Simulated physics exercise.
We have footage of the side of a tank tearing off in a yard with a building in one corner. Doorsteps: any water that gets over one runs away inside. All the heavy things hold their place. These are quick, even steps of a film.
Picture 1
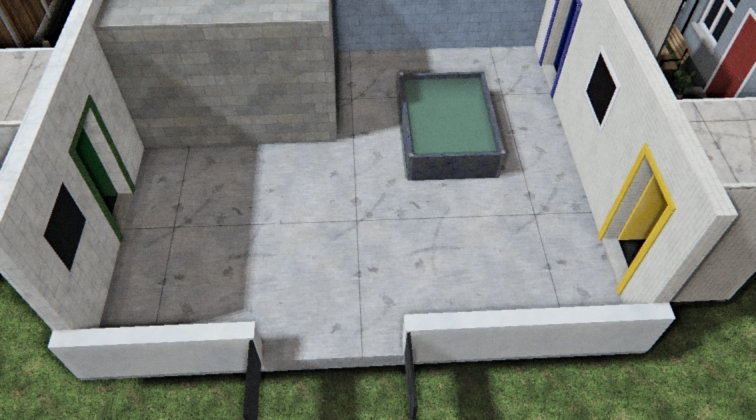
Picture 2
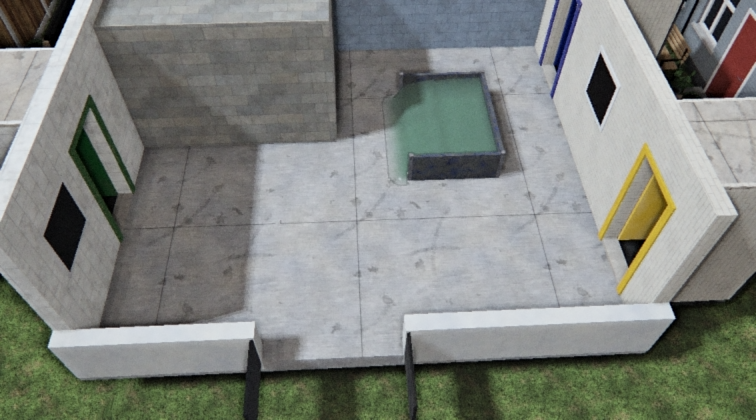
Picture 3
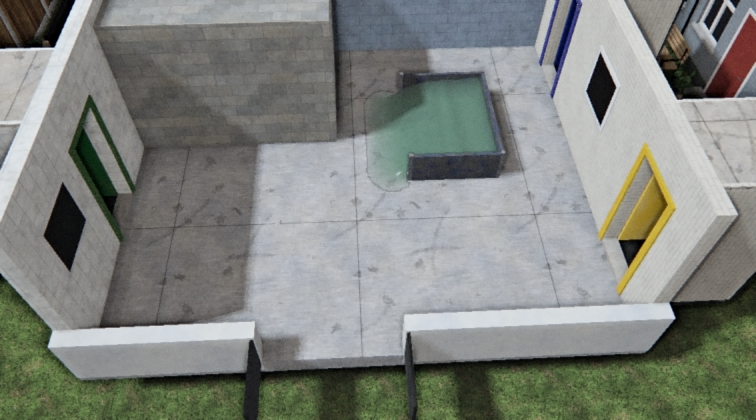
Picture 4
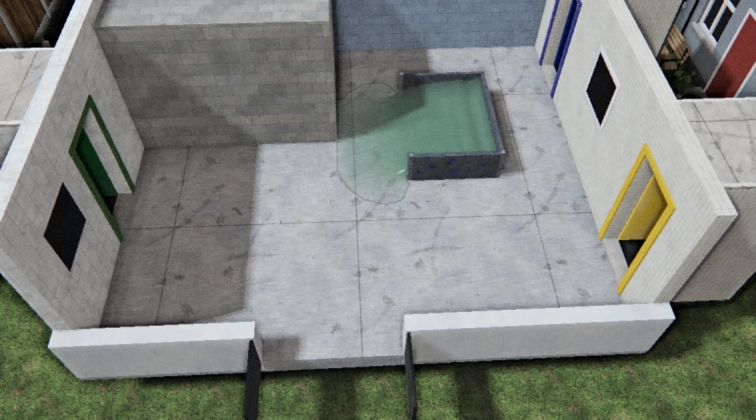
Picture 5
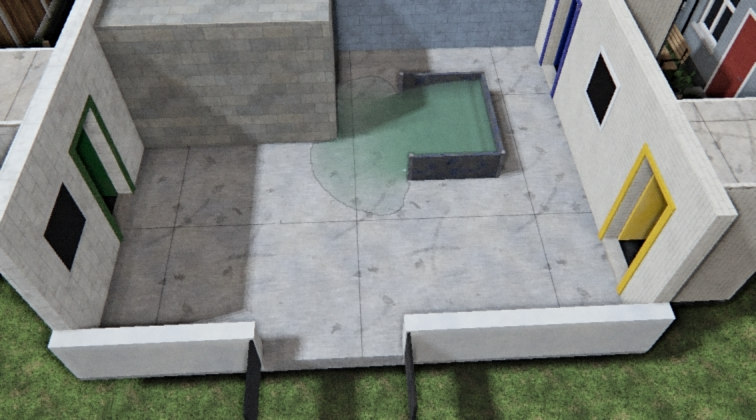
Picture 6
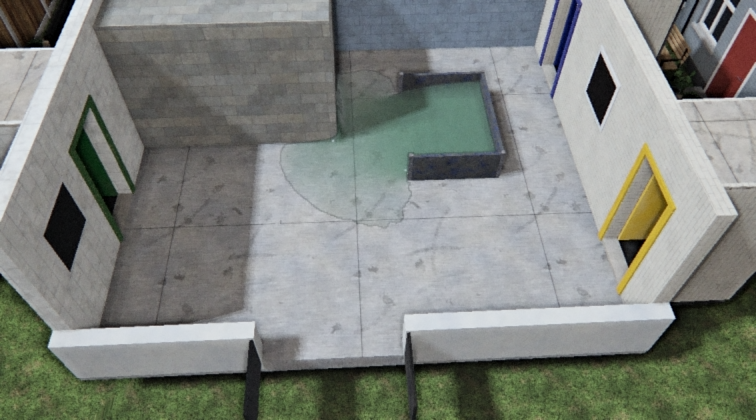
Green water pours from the tank's open left side and spreads across the paved yard.
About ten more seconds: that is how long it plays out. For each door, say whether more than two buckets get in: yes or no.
Yellow door: No; green door: Yes; blue door: Yes.
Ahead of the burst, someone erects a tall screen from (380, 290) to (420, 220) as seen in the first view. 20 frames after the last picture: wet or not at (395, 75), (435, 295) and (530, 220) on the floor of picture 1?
Reading them off in sequence: Swamped, spared, spared.
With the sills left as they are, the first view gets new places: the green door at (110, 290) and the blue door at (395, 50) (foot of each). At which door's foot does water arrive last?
I reckon it's the one in yellow.
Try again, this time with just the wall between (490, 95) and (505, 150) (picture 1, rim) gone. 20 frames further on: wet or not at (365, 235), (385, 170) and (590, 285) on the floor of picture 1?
Going through them, the first would be still bare, the next still bare and the last submerged.
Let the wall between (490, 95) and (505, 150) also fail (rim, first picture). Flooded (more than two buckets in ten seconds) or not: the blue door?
Note: Blue overshoots.
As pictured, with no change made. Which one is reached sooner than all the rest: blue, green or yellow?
The green one.
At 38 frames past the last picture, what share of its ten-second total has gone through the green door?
My estimate is close to 95 per cent.
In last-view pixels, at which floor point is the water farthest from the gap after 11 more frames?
My best guess is about (122, 238).
A moment on, water covers 25 % of the floor; the yellow door not reached, the green door not reached, the blue door not reached.
Next, water covers 40 % of the floor; the yellow door not reached, the green door under two buckets in, the blue door not reached.
Then, water covers 65 % of the floor; the yellow door not reached, the green door over two buckets in, the blue door wet at the sill, nothing in.
Later, water covers 70 % of the floor; the yellow door not reached, the green door far over two buckets in, the blue door over two buckets in.
In the end, water covers 95 % of the floor; the yellow door wet at the sill, nothing in, the green door far over two buckets in, the blue door over two buckets in.
